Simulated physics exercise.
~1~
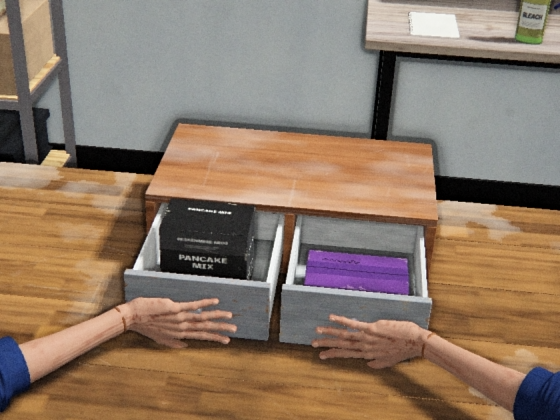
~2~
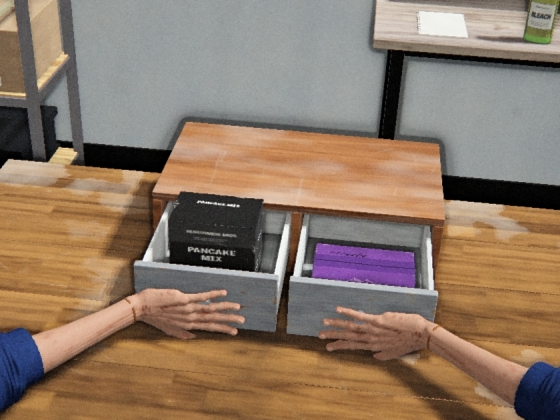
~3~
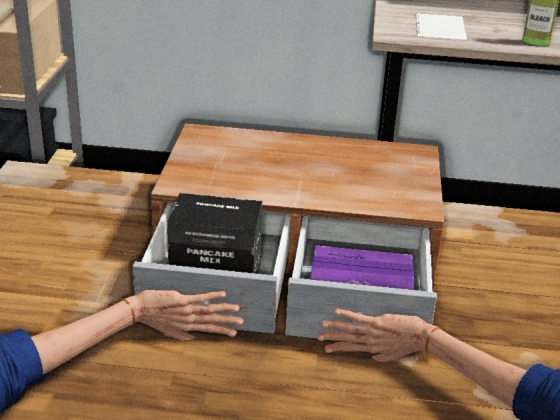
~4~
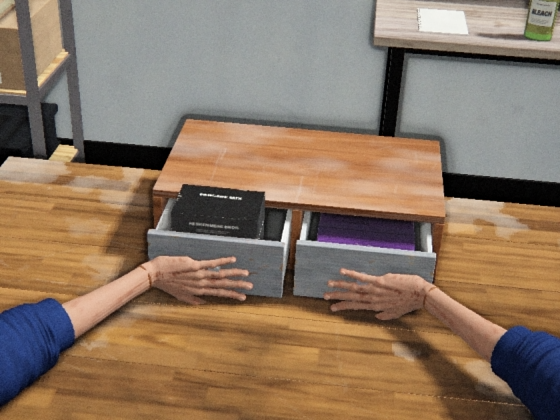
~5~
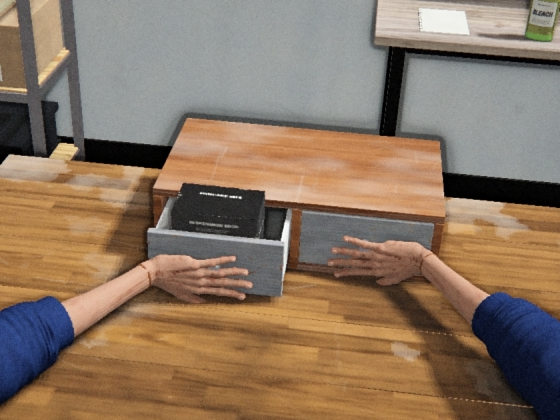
Two hands in blue sleeves rest against the grey fronts of two open drawers in a low wooden chest, seen from above on a worn wooden tabletop. The left drawer holds a tall black box of pancake mix that rises above its sides, and the right drawer holds a flat purple box. After a brief pause with a slight sway of the view, the hands push both drawers inward together. The right drawer slides fully shut, hiding the purple box, while the left one stops partway and stays ajar, its black box still showing.
